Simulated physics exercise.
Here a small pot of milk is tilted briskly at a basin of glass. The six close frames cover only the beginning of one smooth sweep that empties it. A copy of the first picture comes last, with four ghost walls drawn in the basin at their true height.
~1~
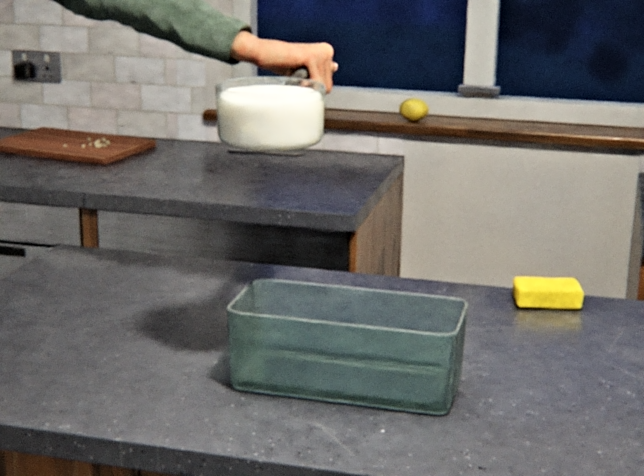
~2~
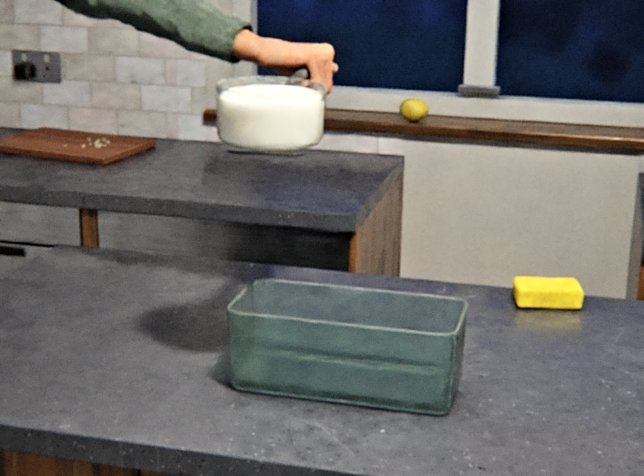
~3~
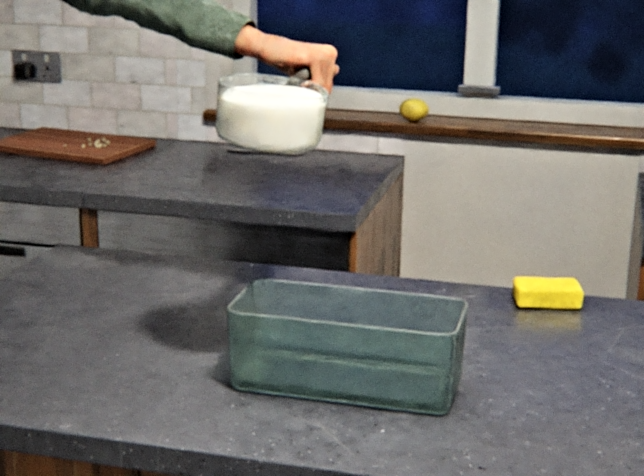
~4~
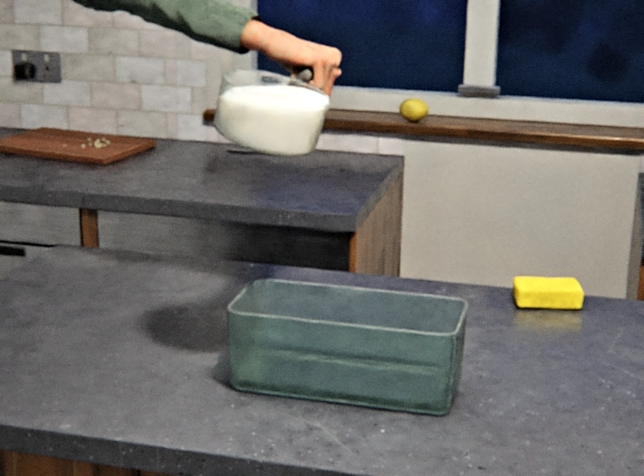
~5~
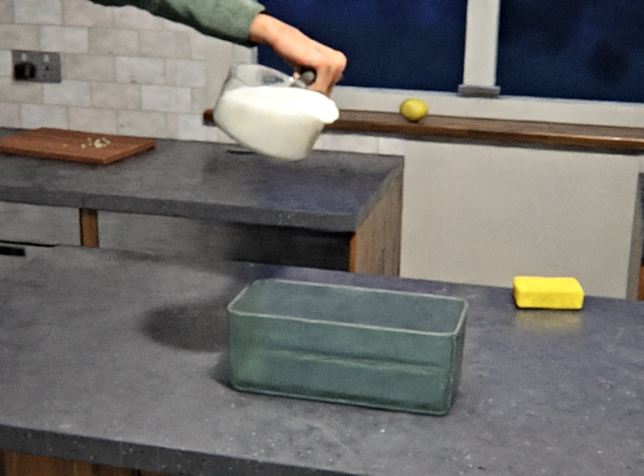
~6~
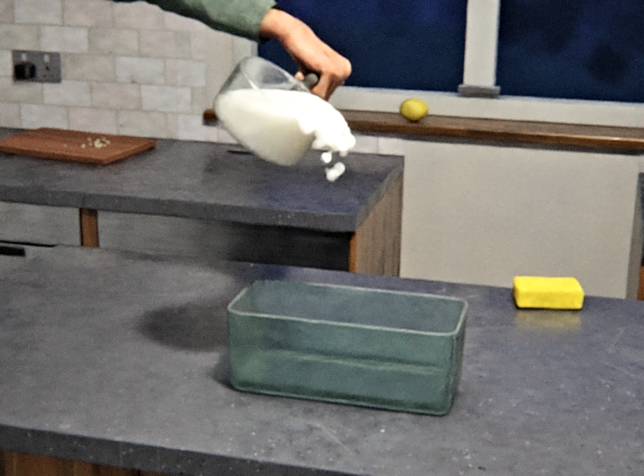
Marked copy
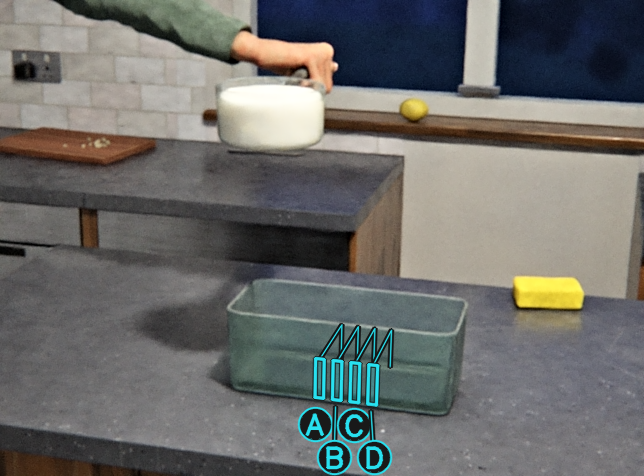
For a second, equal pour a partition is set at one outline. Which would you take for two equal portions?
Go for D.
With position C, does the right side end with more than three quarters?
No, it does not.
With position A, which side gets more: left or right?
More ends on the right.
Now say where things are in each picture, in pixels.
The first picture shows upright, lip at (322, 88); basin from (232, 386) to (451, 413); nothing has left yet.
The second picture shows upright, lip at (322, 90); nothing has left yet.
The third picture shows tipped about 7°, lip at (324, 95); nothing has left yet.
The fourth picture shows tipped about 15°, lip at (326, 103); nothing has left yet.
The fifth picture shows tipped about 25°, lip at (328, 113); milk is over the lip, down to (331, 119).
The sixth picture shows tipped about 37°, lip at (326, 126); milk is over the lip, down to (334, 176).
In cyan, A at (318, 404); B at (335, 406); C at (353, 408); D at (370, 411).
With A, about 9 % ends left of the wall and 89 % right of it.
With B, about 20 % ends left of the wall and 78 % right of it; 3 % is lost outside.
With C, about 29 % ends left of the wall and 68 % right of it; 3 % is lost outside.
With D, about 49 % ends left of the wall and 48 % right of it; 3 % is lost outside.
